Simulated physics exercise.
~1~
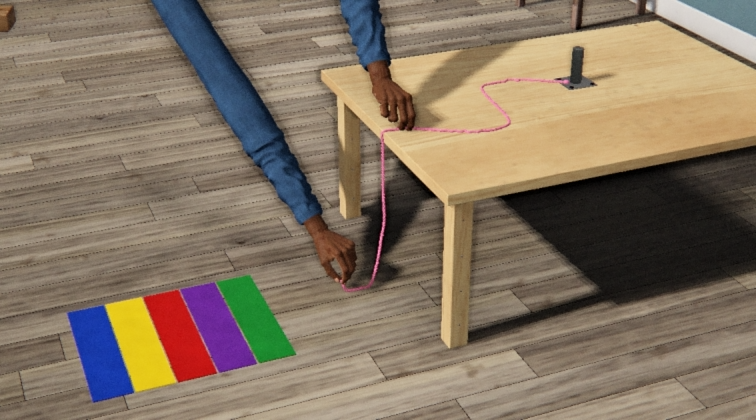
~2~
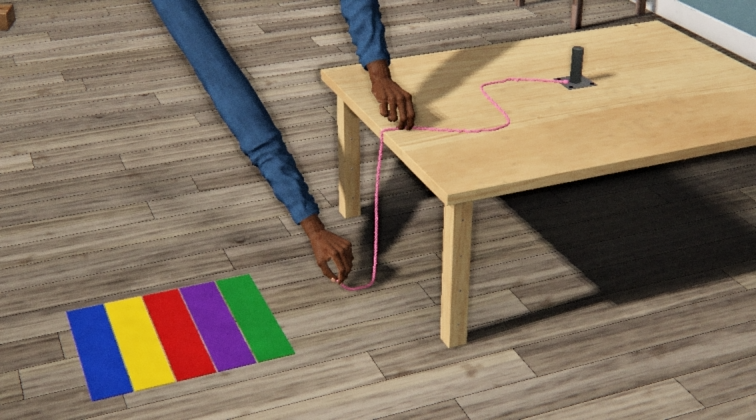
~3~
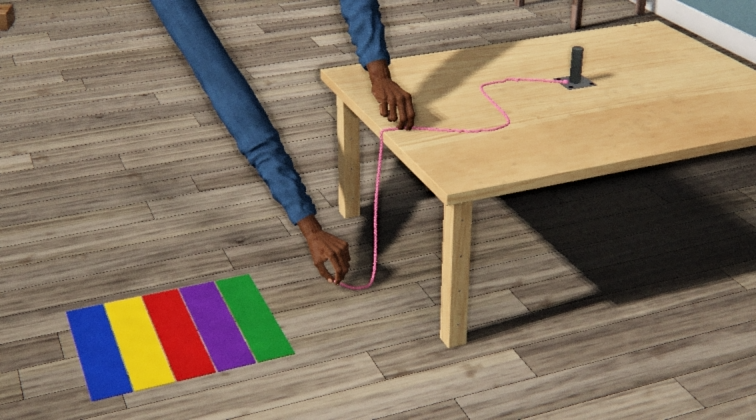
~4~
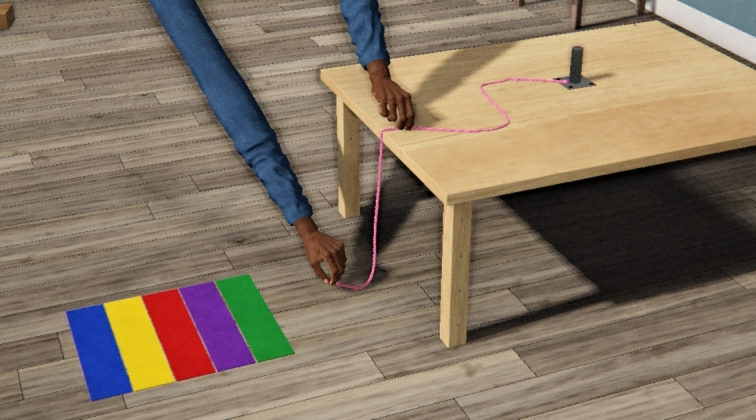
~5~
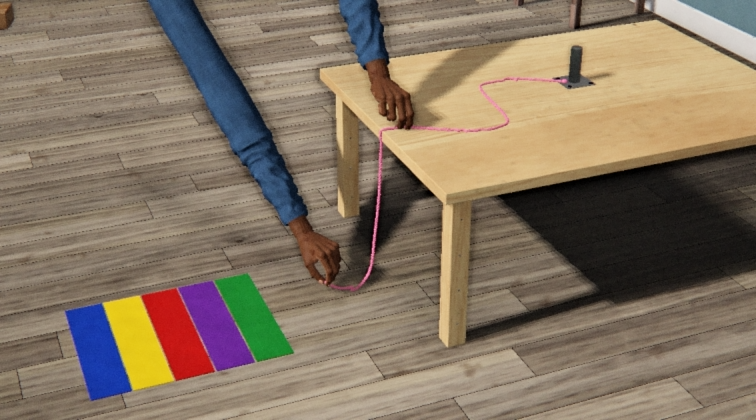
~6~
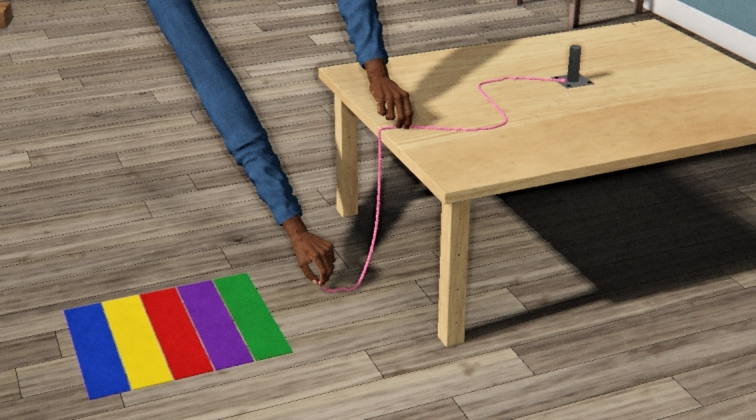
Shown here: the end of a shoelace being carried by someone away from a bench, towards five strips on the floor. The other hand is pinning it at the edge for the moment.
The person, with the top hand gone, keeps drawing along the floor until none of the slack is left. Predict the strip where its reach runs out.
Its reach runs out at the blue strip.
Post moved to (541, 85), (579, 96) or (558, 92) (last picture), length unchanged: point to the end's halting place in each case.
(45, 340), (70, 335) and (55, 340).
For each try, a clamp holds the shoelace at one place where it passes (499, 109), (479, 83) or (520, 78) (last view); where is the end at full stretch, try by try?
It would sit near (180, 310) the first time, (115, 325) the second and (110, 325) the third.
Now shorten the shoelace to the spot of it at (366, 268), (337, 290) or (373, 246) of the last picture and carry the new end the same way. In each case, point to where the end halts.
Try 1: (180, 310); try 2: (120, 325); try 3: (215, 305).
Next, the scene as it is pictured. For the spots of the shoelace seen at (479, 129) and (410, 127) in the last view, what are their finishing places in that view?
First near (371, 134), second near (308, 175).
Early on, end near (168, 315); over red.
Midway, end near (121, 325); over yellow.
At the end of the slack, end near (92, 331); over blue. It gets as far as the blue strip.
